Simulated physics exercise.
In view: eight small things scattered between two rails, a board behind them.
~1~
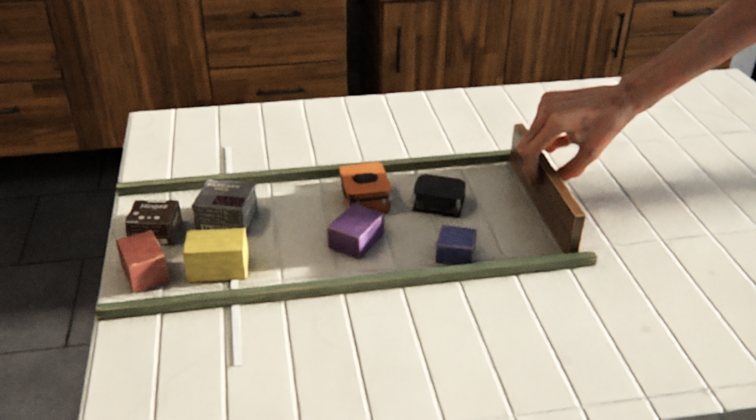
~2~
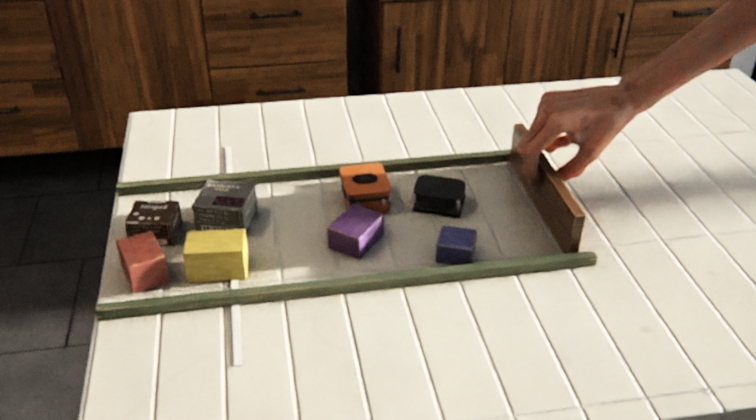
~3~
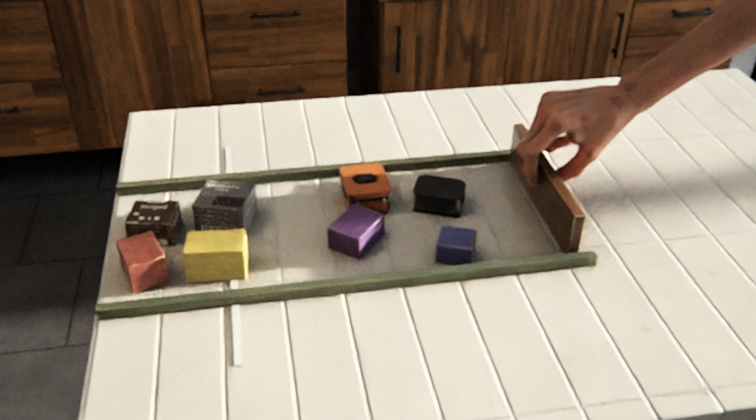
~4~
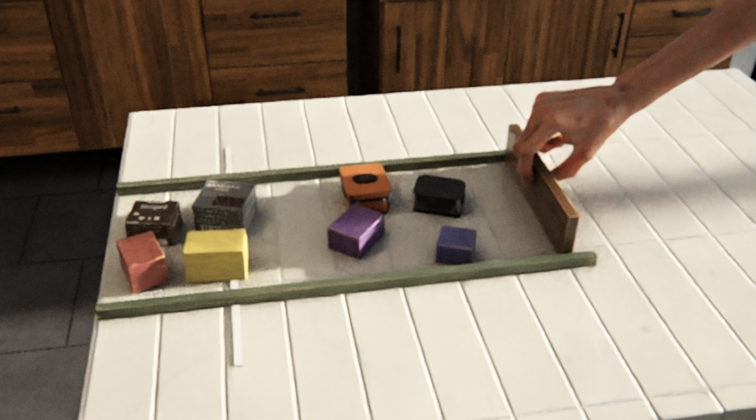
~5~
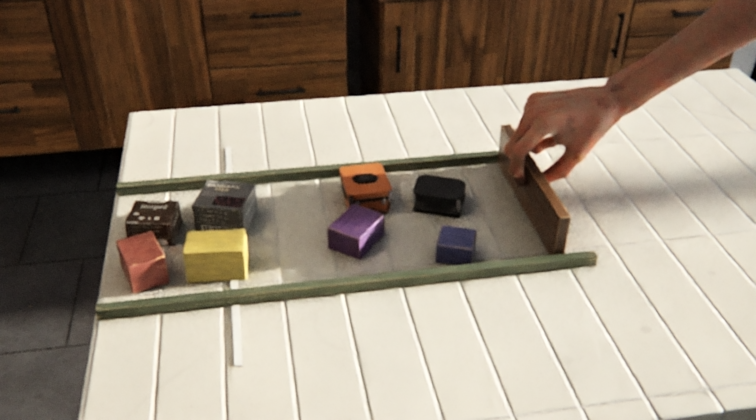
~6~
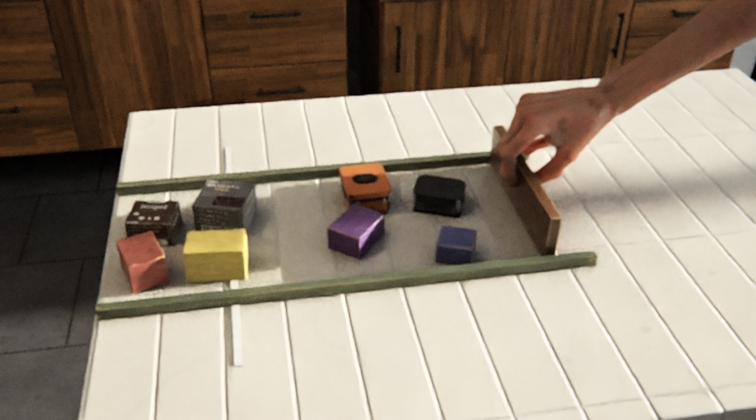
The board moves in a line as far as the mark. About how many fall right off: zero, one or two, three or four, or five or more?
Outcome: The number that fall off is one or two.
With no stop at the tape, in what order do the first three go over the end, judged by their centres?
Earliest first: The red block, the brown box, the yellow block.
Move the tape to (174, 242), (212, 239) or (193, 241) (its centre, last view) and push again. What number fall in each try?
Down on the floor: 4, 2 and 3.
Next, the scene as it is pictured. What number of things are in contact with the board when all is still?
It touches 3.
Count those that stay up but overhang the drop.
Overhanging: 1.
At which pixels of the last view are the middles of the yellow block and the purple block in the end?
Near (122, 264) and (185, 253).
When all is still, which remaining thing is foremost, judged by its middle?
That is the yellow block.
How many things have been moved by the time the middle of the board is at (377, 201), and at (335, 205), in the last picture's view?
4 and 4.
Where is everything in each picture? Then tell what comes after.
In the first picture, red block (143, 261); brown box (154, 222); yellow block (217, 255); board (544, 186); tape (233, 236).
In the second picture, brown box (154, 223); blue block (456, 246).
In the third picture, yellow block (217, 255); grey box (226, 207).
In the fourth picture, red block (143, 261); purple block (356, 231).
In the fifth picture, brown box (154, 223); board (530, 187).
In the sixth picture, red block (143, 261); brown box (154, 223); yellow block (217, 255); board (522, 188); tape (233, 236).
Early on, none off yet; red block at rest near (143, 261); brown box at rest near (154, 223); yellow block at rest near (217, 255).
Finally, the number that fall off is one or two; lost, brown box and red block.
